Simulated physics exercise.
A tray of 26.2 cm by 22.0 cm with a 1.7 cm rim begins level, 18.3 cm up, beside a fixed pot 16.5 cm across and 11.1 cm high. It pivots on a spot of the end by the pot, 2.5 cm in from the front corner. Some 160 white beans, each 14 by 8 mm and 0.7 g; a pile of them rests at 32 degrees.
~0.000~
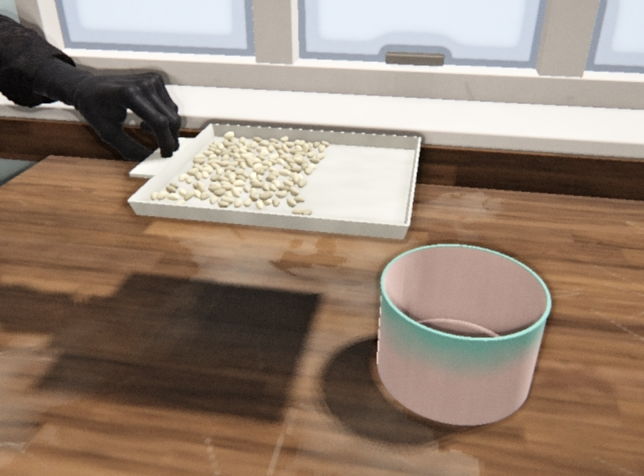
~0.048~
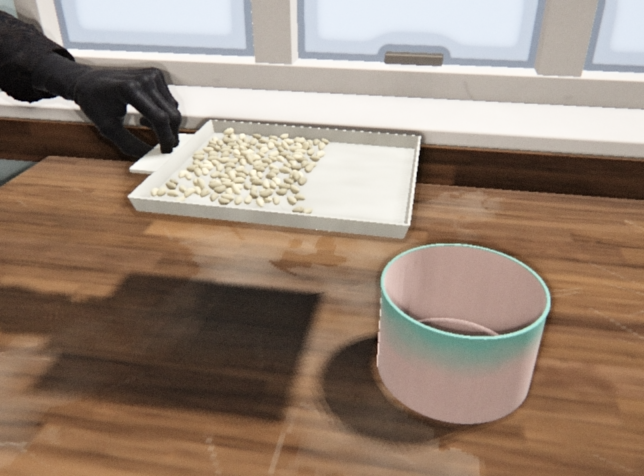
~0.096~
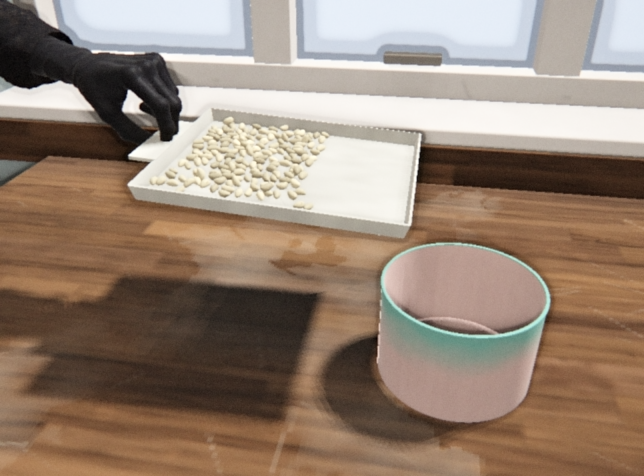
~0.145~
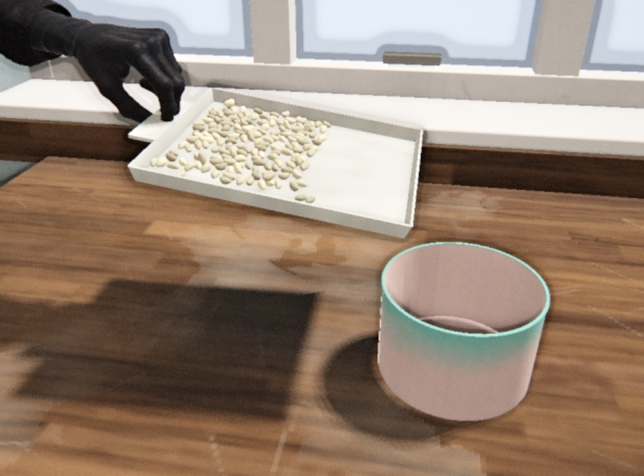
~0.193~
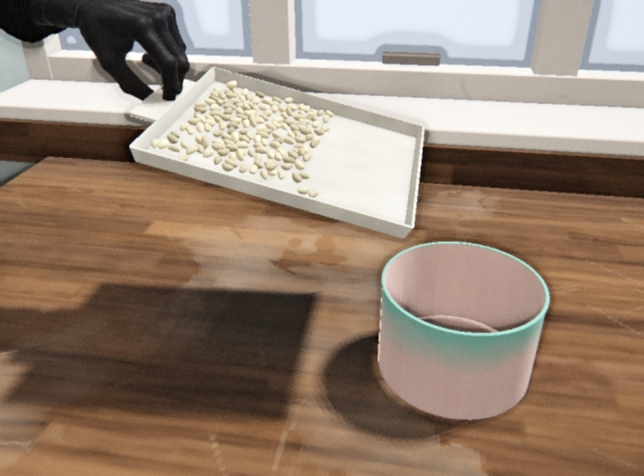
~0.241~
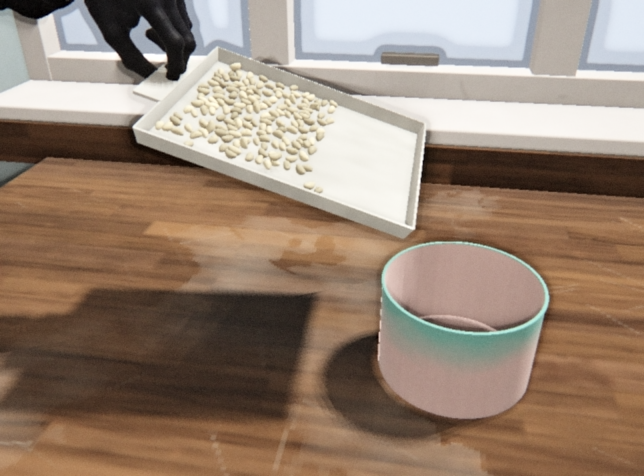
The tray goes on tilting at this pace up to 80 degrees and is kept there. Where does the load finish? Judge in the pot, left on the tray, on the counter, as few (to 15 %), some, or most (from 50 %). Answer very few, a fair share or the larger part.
In the pot: The larger part; left on the tray: Very few; on the counter: Very few.
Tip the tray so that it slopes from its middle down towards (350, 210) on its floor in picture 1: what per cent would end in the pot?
About 60 per cent.
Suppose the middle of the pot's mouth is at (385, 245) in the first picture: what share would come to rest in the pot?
About 0 per cent.
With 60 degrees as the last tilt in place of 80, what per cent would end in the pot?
In that case some 65 per cent.
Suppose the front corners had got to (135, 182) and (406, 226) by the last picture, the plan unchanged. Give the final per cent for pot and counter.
Pot 20, counter 75.
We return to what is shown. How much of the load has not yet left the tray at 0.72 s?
Some 65 per cent of the load.
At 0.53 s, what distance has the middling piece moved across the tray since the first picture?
About 8 cm.
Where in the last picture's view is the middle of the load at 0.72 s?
Near (441, 209).
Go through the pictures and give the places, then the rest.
In the first frame, tray tilt 0 degrees, front corners at (134, 199) and (404, 223); middle of the pieces at (257, 167); pot at (464, 286).
In the second frame, tray tilt 1 degrees, front corners at (135, 195) and (404, 222); middle of the pieces at (257, 164).
In the third frame, tray tilt 4 degrees, front corners at (134, 184) and (405, 222), lowest corner right front; middle of the pieces at (257, 156).
In the fourth frame, tray tilt 9 degrees, front corners at (135, 165) and (407, 223), lowest corner right front; middle of the pieces at (258, 142).
In the fifth frame, tray tilt 14 degrees, front corners at (137, 146) and (408, 224), lowest corner right front; middle of the pieces at (261, 128).
In the sixth frame, tray tilt 19 degrees, front corners at (140, 127) and (410, 225), lowest corner right front; middle of the pieces at (265, 116); pot at (463, 282). The tray's pace is about 105 degrees a second.
After 0.53 s, tilt 49 degrees; the tray holds 100 %, the pot 0 %.
After 0.72 s, tilt 69 degrees; the tray holds 65 %, the pot 5 %.
Then, at 1.03 s, tilt 80 degrees; the tray holds 10 %, the pot 80 %.
In the end, at 2.0 s, pot 90 %, tray 5 %, counter 5 %.
